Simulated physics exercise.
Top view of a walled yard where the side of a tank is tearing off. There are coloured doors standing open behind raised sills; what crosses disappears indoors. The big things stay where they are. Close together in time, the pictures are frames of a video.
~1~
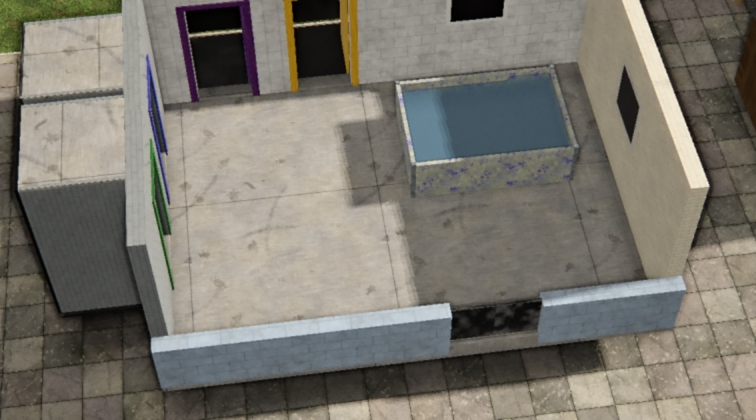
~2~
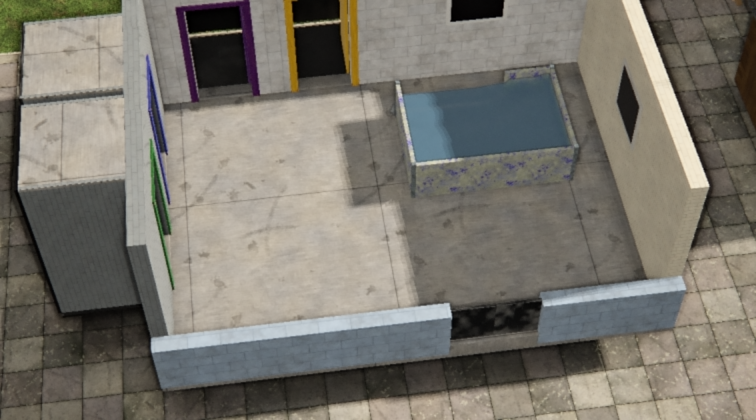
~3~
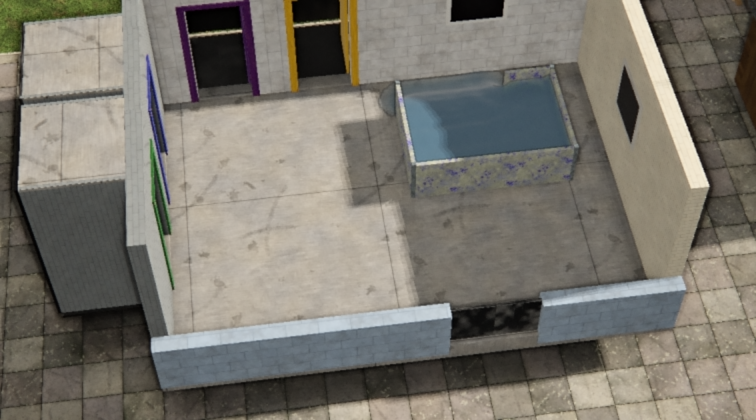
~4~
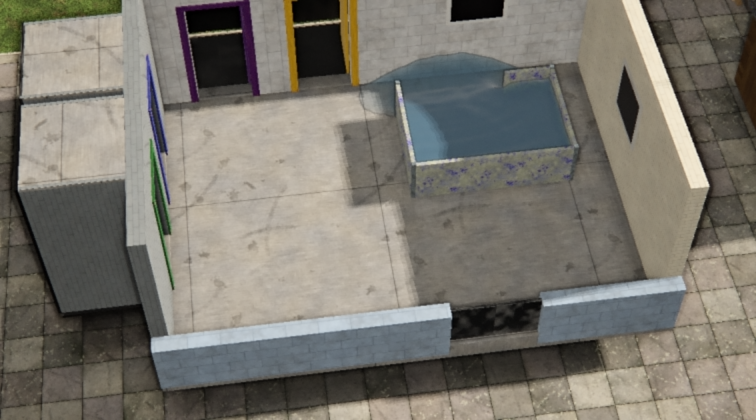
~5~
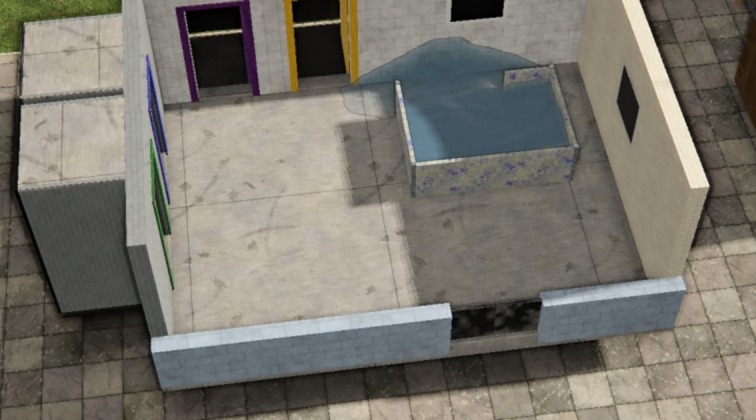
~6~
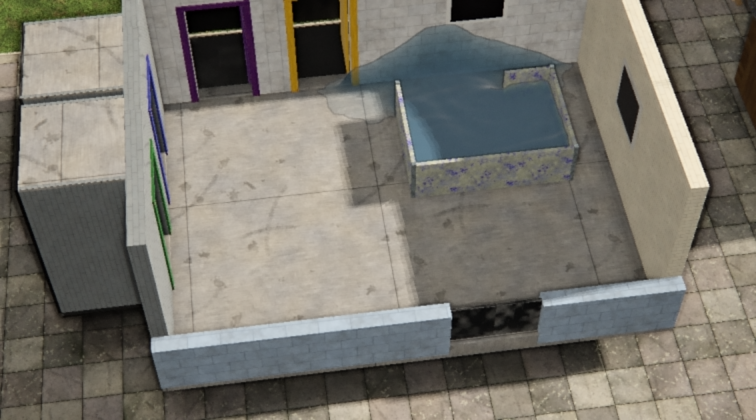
Water spilling over the far side of an open tank in a walled yard, then spreading along the back wall.
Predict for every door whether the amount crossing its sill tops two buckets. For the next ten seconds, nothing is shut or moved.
Yellow door: Too much gets in there; blue door: Too much gets in there; purple door: Too much gets in there; green door: Too much gets in there.
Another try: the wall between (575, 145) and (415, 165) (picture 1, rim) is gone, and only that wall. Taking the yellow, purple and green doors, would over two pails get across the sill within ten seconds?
Taking each in turn, the yellow overflows, the purple overflows, the green overflows.
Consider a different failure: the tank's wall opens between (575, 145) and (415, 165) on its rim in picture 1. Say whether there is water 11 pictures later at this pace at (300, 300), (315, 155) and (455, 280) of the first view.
Going in your order, I'd say drenched, then still bare, then drenched.
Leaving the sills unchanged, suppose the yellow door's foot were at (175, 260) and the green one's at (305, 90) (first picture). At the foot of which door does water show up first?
Answer: The green-painted one.
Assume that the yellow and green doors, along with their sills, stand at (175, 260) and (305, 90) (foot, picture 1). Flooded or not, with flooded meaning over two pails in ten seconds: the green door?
Answer: Green is flooded.
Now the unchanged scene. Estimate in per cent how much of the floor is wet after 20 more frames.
Near 55 in a hundred.
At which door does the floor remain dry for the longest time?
Result: The green-painted one.
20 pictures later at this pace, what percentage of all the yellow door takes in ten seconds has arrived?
Roughly 70 percent.
A moment on, water covers 20 % of the floor; the yellow door under two buckets in, the blue door not reached, the purple door wet at the sill, nothing in, the green door not reached.
Next, water covers 40 % of the floor; the yellow door over two buckets in, the blue door under two buckets in, the purple door wet at the sill, nothing in, the green door not reached.
Then, water covers 55 % of the floor; the yellow door over two buckets in, the blue door over two buckets in, the purple door under two buckets in, the green door under two buckets in.
Later, water covers 85 % of the floor; the yellow door over two buckets in, the blue door over two buckets in, the purple door over two buckets in, the green door over two buckets in.
In the end, water covers 100 % of the floor; the yellow door far over two buckets in, the blue door over two buckets in, the purple door over two buckets in, the green door over two buckets in.
